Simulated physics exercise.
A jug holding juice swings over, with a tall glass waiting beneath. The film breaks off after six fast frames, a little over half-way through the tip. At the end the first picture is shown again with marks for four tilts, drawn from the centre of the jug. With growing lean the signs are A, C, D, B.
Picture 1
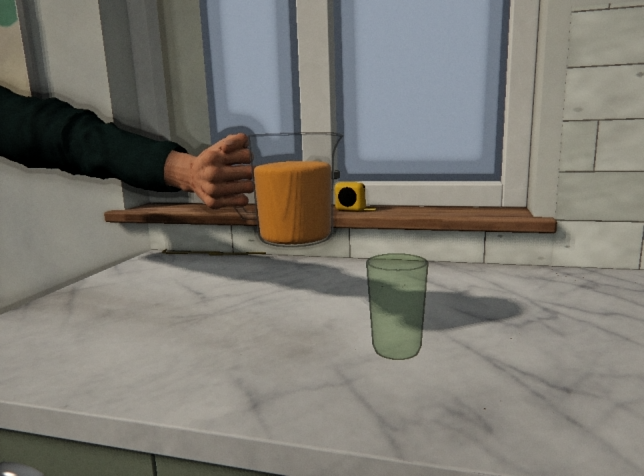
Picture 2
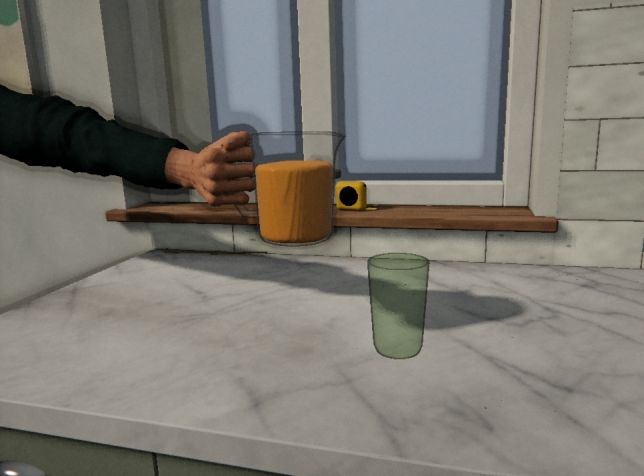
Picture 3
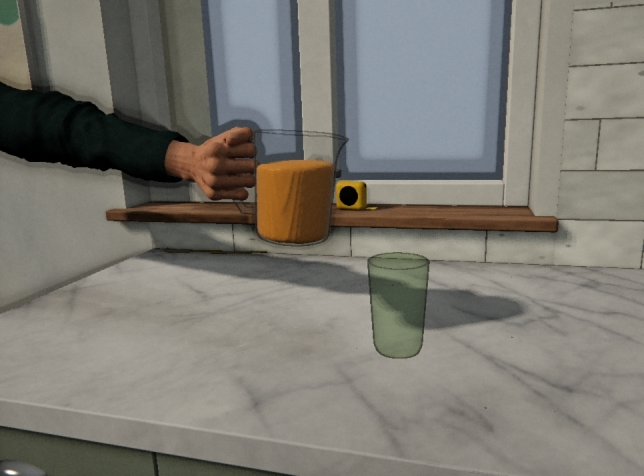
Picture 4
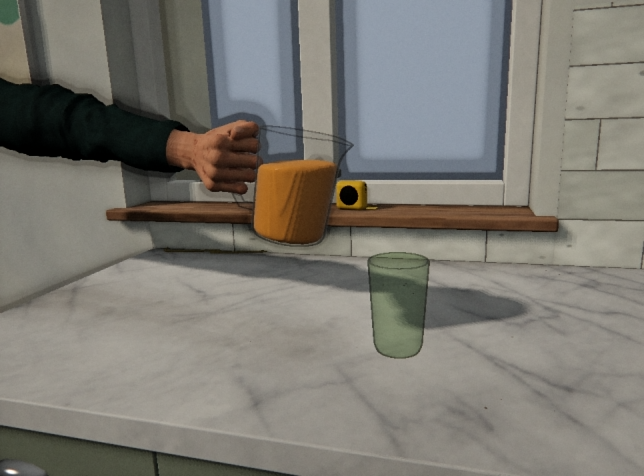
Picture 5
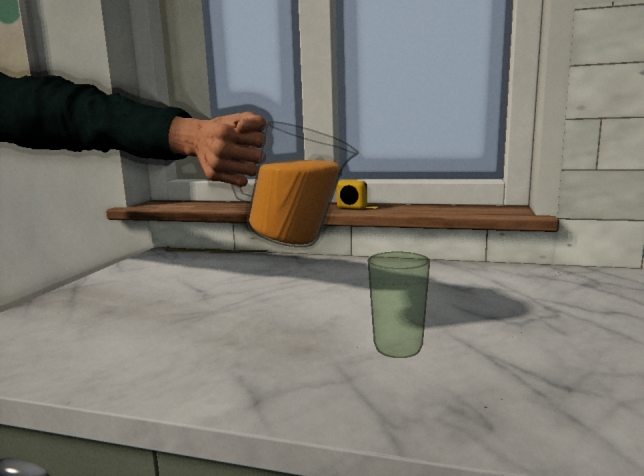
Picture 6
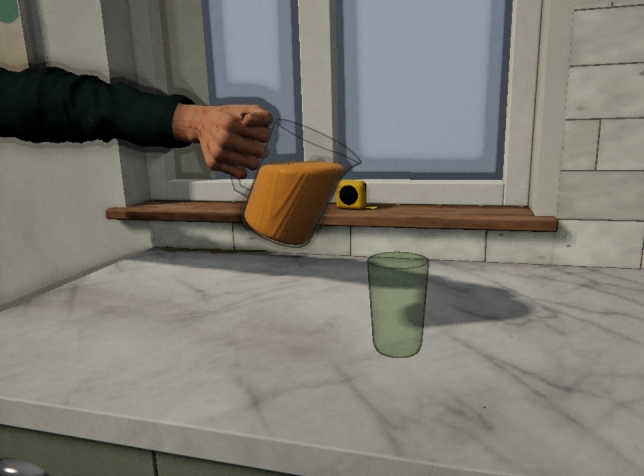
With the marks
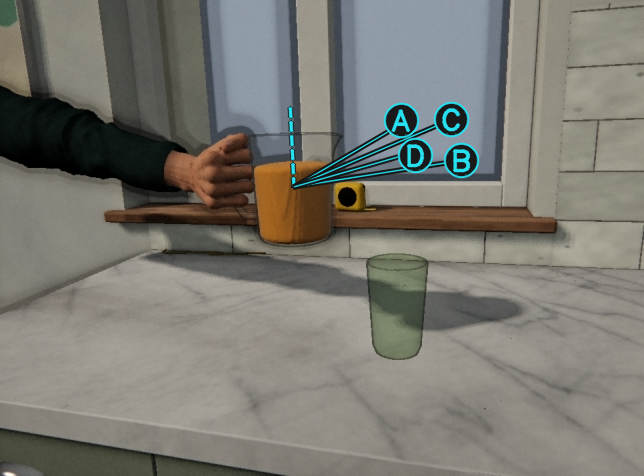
A hand tilts a clear jug of orange juice rightward above a tall green glass.
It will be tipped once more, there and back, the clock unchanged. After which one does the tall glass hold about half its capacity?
Take A.
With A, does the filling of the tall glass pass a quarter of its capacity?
Yes.
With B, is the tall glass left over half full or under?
Over.
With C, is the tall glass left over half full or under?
Over half.
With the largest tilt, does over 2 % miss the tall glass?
Yes.
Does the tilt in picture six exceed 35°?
No, it does not.
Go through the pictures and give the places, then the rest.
In the first frame, upright, lip at (341, 135); rim of the tall glass round (397, 261); nothing has left yet.
In the second frame, upright, lip at (344, 136); nothing has left yet.
In the third frame, tipped about 5°, lip at (347, 139); nothing has left yet.
In the fourth frame, tipped about 11°, lip at (352, 145); nothing has left yet.
In the fifth frame, tipped about 18°, lip at (357, 152); nothing has left yet.
In the sixth frame, tipped about 26°, lip at (360, 162); nothing has left yet.
In cyan, A at (387, 132); B at (444, 163); C at (435, 126); D at (397, 156).
With A, the tall glass ends with about 50 % of what it can hold.
With B, the tall glass ends with about 90 % of what it can hold; 16 % of the juice is spilt.
With C, the tall glass ends with about 73 % of what it can hold.
With D, the tall glass ends with about 83 % of what it can hold; 8 % of the juice is spilt.
